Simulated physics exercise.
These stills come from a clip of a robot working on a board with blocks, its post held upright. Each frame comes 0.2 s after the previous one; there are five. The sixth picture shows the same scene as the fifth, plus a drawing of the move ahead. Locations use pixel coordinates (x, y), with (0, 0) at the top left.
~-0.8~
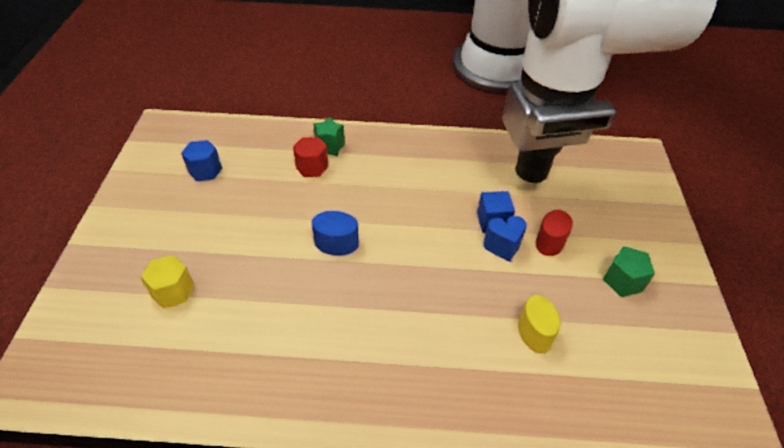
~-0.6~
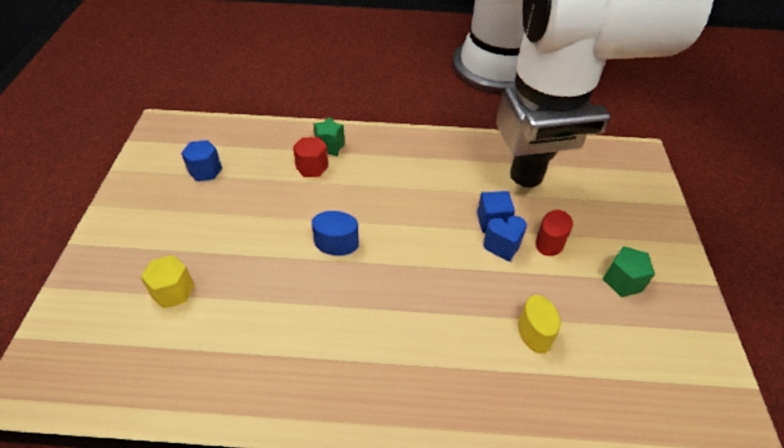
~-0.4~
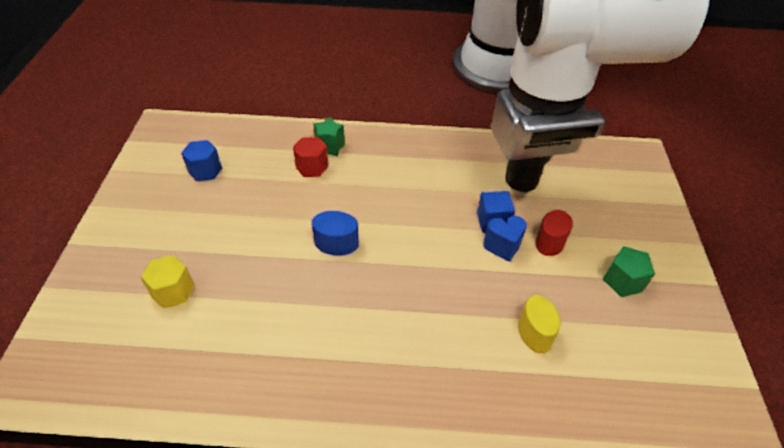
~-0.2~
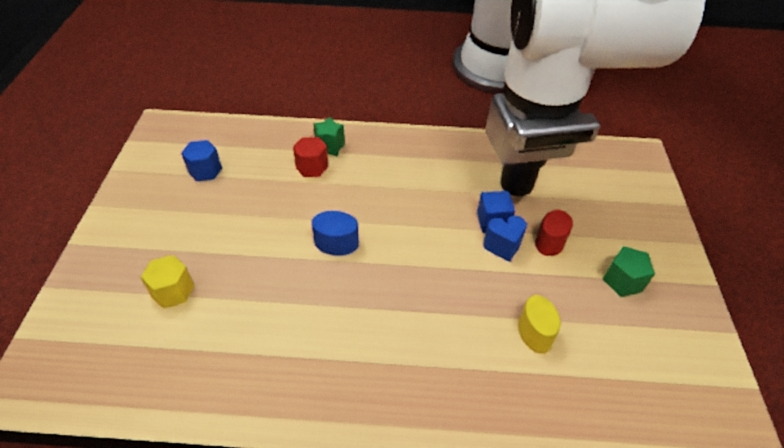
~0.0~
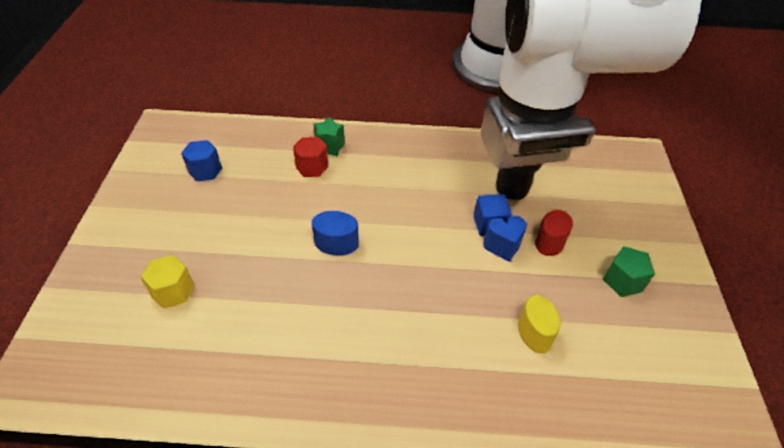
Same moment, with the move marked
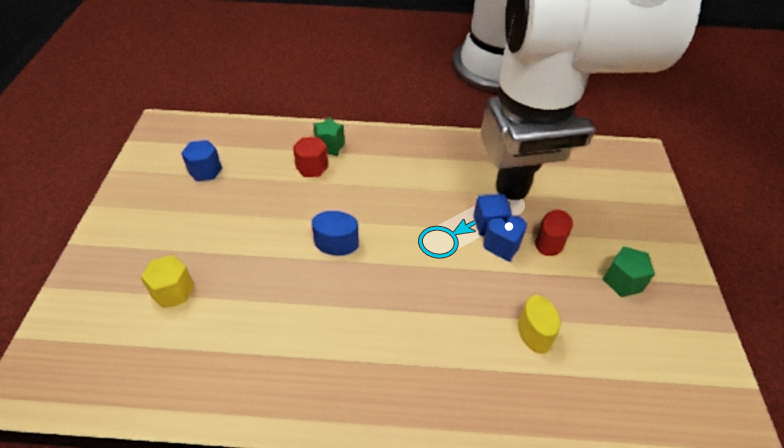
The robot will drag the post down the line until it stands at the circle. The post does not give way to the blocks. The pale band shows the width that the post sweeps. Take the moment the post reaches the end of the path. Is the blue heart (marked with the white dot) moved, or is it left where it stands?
It is shifted.
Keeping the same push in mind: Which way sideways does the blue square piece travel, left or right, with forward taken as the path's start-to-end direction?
It shifts to the left.
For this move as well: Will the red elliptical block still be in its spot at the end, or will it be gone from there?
At the end of the path, the red elliptical block remains in its old spot.
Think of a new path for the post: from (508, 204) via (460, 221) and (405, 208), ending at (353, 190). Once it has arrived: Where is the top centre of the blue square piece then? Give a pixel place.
Close to (468, 226).
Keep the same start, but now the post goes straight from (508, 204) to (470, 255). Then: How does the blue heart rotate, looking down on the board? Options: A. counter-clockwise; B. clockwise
A
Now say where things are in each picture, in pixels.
The first picture shows post tip (532, 172); block tops, blue square piece (498, 201); blue heart (509, 227); red elliptical block (558, 222).
The second picture shows post (526, 177); blocks unchanged.
The third picture shows post (521, 181); blocks unchanged.
The fourth picture shows post (517, 185); blocks unchanged.
The fifth picture shows post (512, 189); blue square piece (495, 204); blue heart (509, 227); red elliptical block (558, 222).
Path on the board, from (508, 204) directly to (438, 242); the dot is on the blue heart.
On the path given first. One third of the way, post (489, 202); blue square piece (479, 220), turned 35° anticlockwise; blue heart (507, 233), turned 30° anticlockwise.
Two thirds of the way, post (466, 214); blue square piece (467, 234), turned 85° anticlockwise; blue heart (507, 233), turned 30° anticlockwise.
At the end, post (440, 227); blue square piece (460, 245), turned 115° anticlockwise; blue heart (507, 233), turned 30° anticlockwise; red elliptical block in place.
